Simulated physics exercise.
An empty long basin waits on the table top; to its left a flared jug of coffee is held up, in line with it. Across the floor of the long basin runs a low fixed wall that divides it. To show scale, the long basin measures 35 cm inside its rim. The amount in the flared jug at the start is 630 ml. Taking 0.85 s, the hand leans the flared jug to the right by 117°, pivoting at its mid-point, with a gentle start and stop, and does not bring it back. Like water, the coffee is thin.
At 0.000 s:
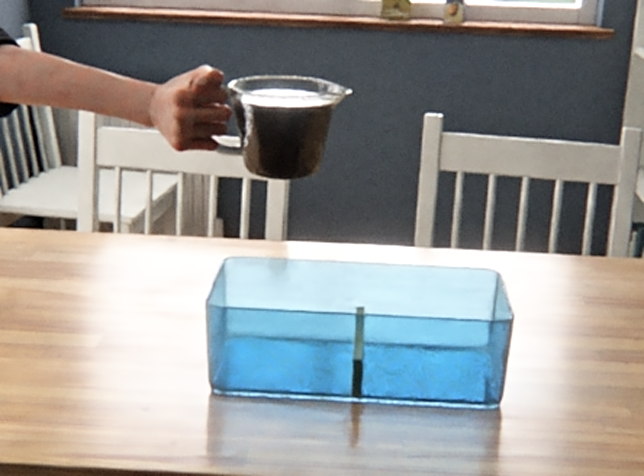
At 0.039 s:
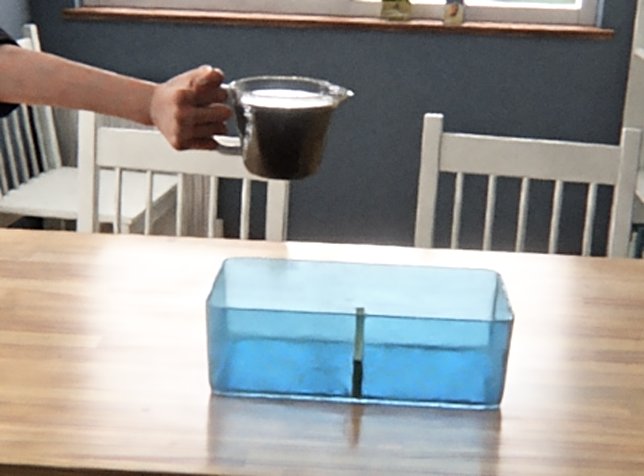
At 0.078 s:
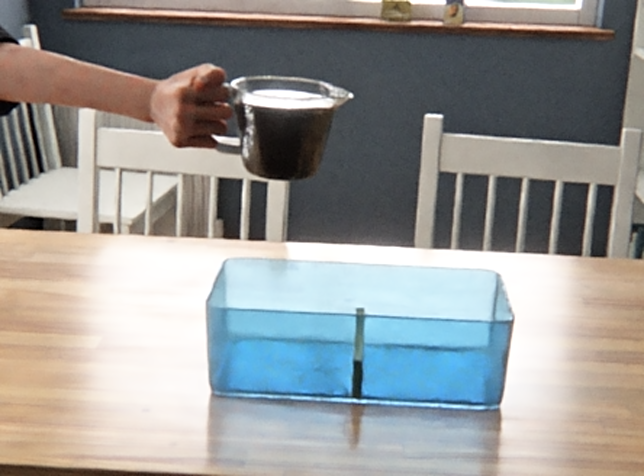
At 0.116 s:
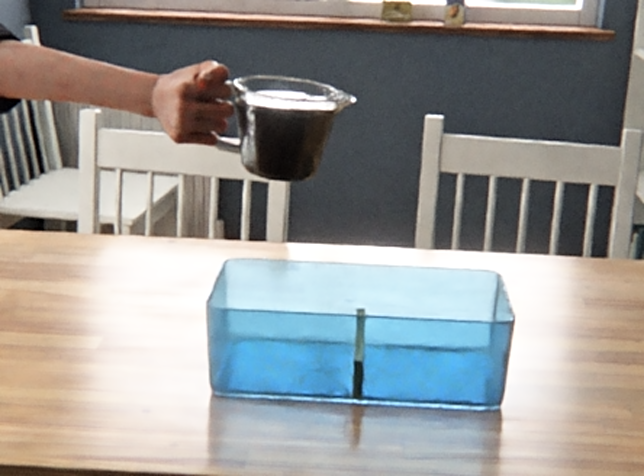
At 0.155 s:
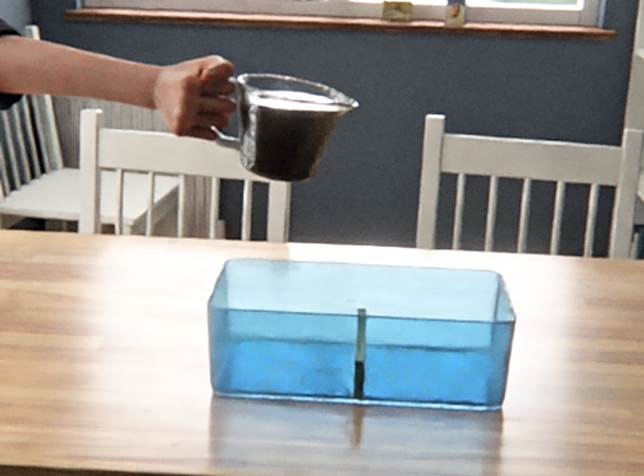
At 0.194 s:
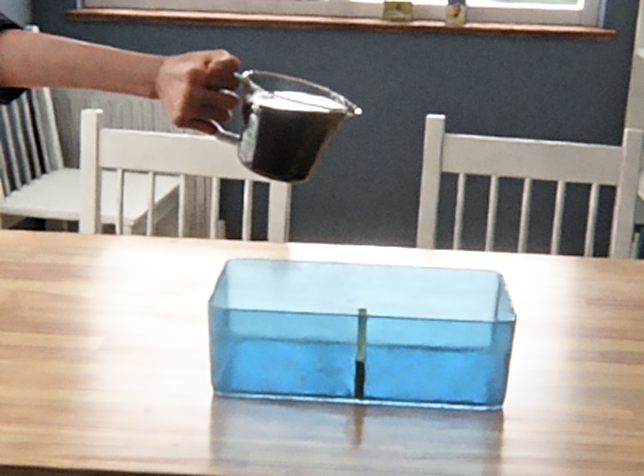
A hand holds a jug of dark coffee above a blue basin and slowly tilts it right.
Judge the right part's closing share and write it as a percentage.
I would judge it at 80 per cent.
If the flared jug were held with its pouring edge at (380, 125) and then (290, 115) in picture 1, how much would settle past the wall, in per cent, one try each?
I'd expect close to 90 per cent and then close to 5 per cent.
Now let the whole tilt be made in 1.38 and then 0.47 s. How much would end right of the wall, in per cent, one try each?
85 then 55 %.
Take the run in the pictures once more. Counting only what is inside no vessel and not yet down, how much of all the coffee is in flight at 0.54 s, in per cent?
38 %.
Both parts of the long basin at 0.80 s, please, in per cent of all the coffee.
7 per cent left and 78 right, roughly.
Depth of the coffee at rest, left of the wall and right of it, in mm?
Left part: About 4 mm; right part: About 18 mm.
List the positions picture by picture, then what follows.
Tilt 0°; pouring edge (352, 91); surface from (236, 97) to (334, 101); the long basin's rim runs from (214, 281) to (507, 295); the wall's top is at (359, 332), in the first picture.
Tilt 1°; pouring edge (352, 92); surface from (236, 97) to (335, 102), in the second picture.
Tilt 2°; pouring edge (353, 95); surface from (237, 97) to (335, 104), in the third picture.
Tilt 5°; pouring edge (356, 99); surface from (240, 97) to (338, 106), in the fourth picture.
Tilt 9°; pouring edge (358, 104); surface from (243, 97) to (342, 107), in the fifth picture.
Tilt 14°; pouring edge (361, 111); surface from (246, 98) to (347, 108), in the sixth picture.
By 0.54 s the tilt is 83° and 52 per cent is still to pour, 0 is left of the wall and 10 right of it.
By 0.80 s the tilt is 116° and 3 per cent is still to pour, 7 is left of the wall and 77 right of it.
By 1.06 s the tilt is 117° and 0 per cent is still to pour, 17 is left of the wall and 80 right of it.
By 1.35 s the tilt is 117° and 0 per cent is still to pour, 17 is left of the wall and 80 right of it.
At rest 17 per cent lies left of the wall, 80 right of it and 3 outside.
